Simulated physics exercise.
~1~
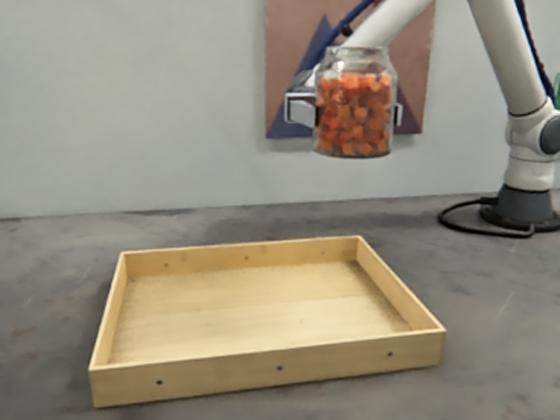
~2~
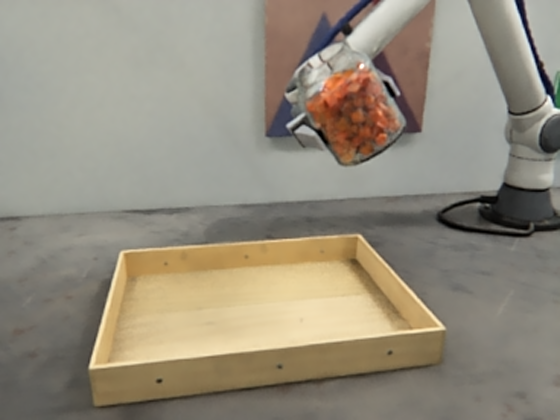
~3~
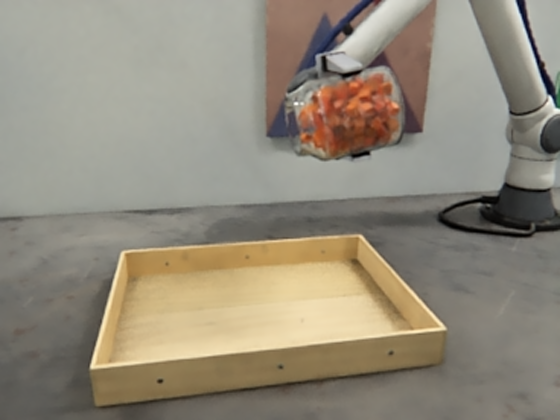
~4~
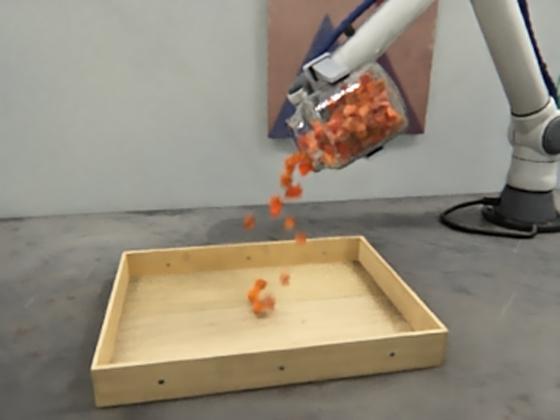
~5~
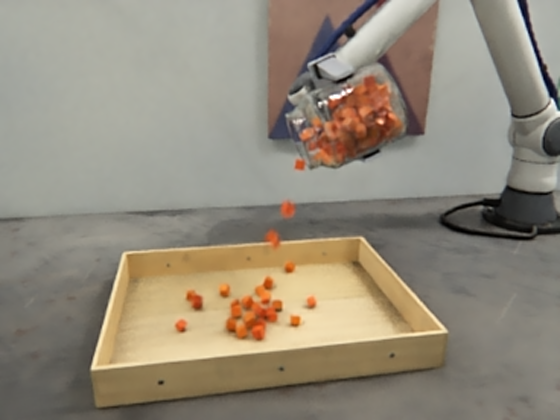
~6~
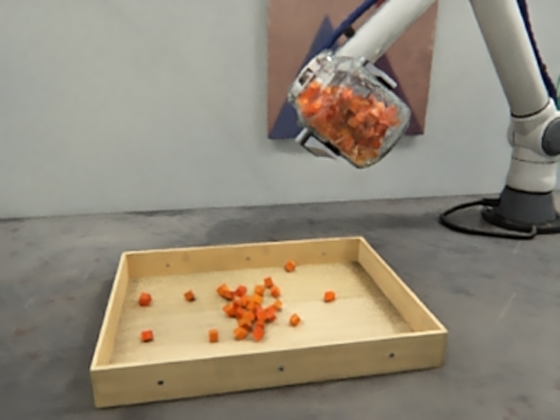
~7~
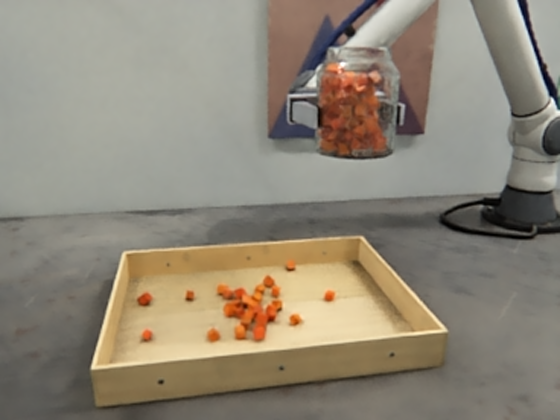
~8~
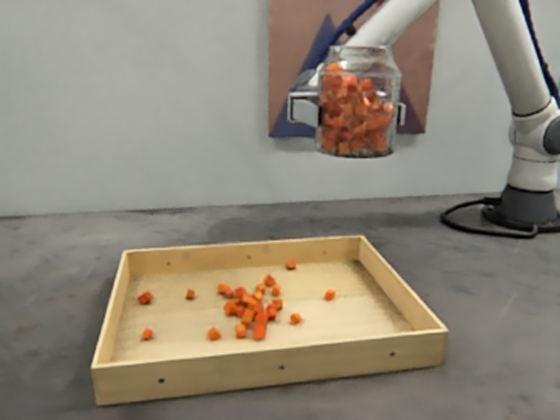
At the start, a robot arm holds an upright clear jar full of small orange vegetable dice above an empty, shallow wooden tray. The arm tips the jar toward the left until it lies on its side, with the dice still inside. As it tilts a little further, dice tumble from the mouth and scatter across the tray. The stream thins to a few falling pieces, and the arm swings the jar back up. It ends upright, still holding most of its dice, while a loose cluster and some strays rest in the tray.
